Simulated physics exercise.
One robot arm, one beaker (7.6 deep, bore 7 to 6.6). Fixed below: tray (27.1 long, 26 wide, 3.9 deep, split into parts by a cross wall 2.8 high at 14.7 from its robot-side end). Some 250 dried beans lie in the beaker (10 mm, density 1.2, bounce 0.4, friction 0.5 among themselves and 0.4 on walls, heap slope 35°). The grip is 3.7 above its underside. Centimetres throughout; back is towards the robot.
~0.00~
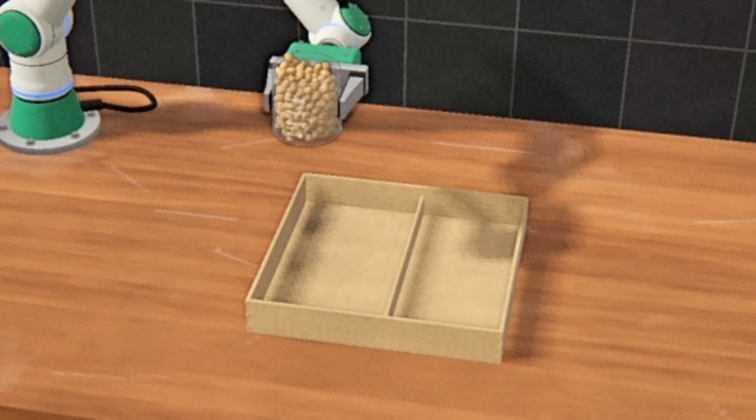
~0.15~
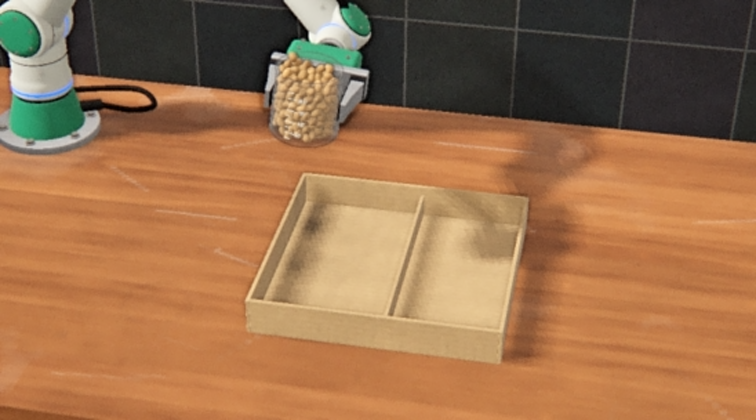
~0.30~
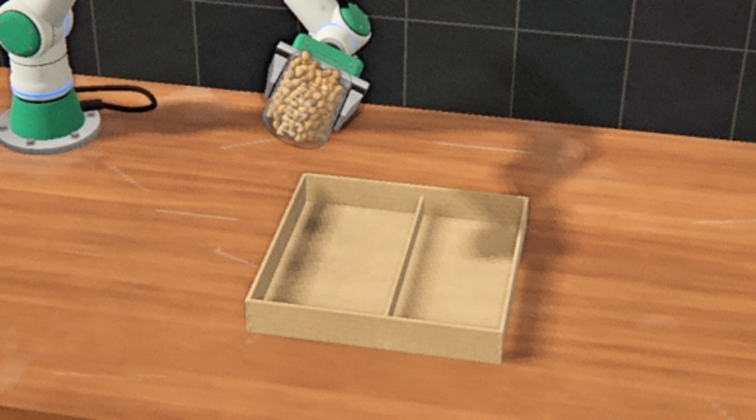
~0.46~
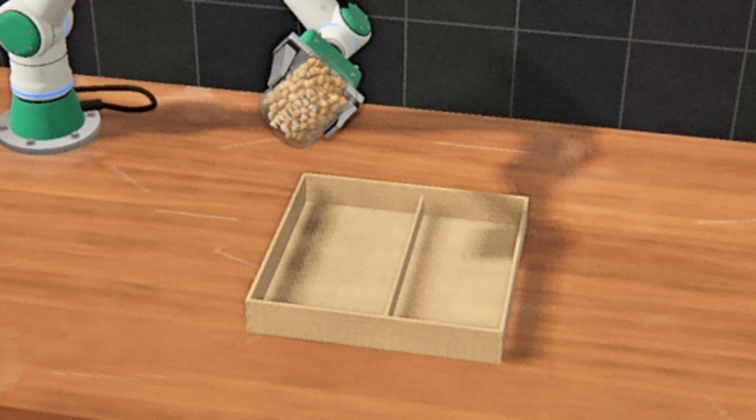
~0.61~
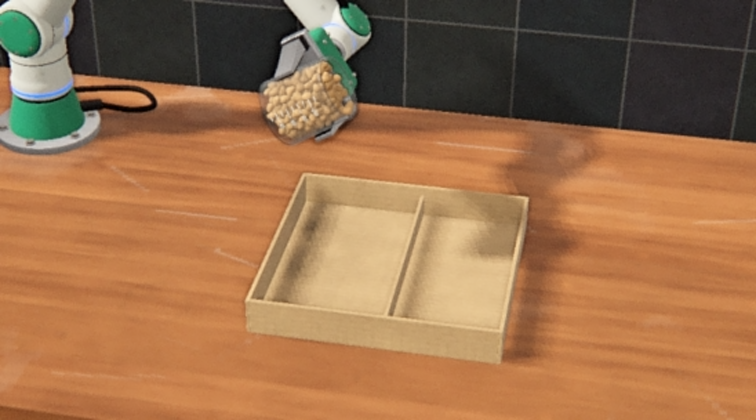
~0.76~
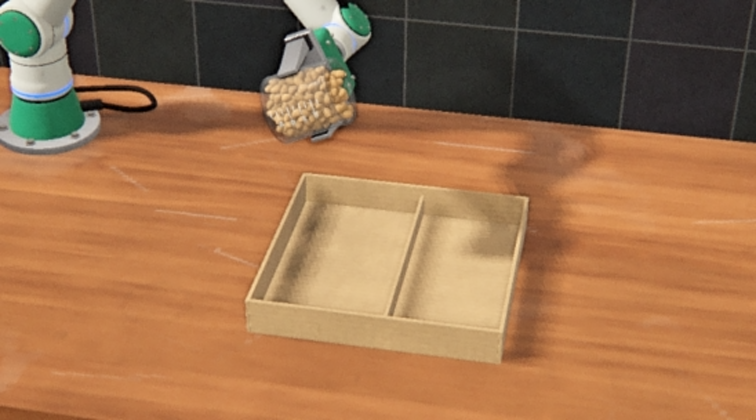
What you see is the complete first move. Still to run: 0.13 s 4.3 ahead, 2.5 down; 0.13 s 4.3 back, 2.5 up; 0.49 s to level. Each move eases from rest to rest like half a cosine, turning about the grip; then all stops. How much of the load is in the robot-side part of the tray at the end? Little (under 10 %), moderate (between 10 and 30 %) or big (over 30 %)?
Answer: Little; under 10 % of the dried beans finish in the robot-side part of the tray.
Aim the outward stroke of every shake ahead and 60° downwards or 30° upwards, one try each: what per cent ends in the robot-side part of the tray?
About 0 and 15 per cent.
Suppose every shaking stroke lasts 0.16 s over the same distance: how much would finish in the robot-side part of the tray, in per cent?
In that case some 5 per cent.
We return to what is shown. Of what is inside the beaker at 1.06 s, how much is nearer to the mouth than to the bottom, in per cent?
Some 45 per cent.
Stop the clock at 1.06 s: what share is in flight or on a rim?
About 6 per cent.
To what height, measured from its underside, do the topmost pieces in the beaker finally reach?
Roughly 8.0 cm.
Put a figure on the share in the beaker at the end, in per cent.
Some 90 per cent.
After 1.06 s, tilted 64° forward, highest piece 25 above the table; 226 in the beaker, 5 in the far-side part, 16 in flight or on a rim.
After 1.36 s, tilted 14° forward, highest piece 25 above the table; 224 in the beaker, 12 in the far-side part, 11 in the robot-side part.
After 1.71 s, level, highest piece 26 above the table; 224 in the beaker, 12 in the far-side part, 11 in the robot-side part.
After 2.76 s, level, highest piece 26 above the table; 224 in the beaker, 12 in the far-side part, 11 in the robot-side part.
At rest, 224 in the beaker, 12 in the far-side part, 11 in the robot-side part. That is 4 % in the robot-side part of the tray.
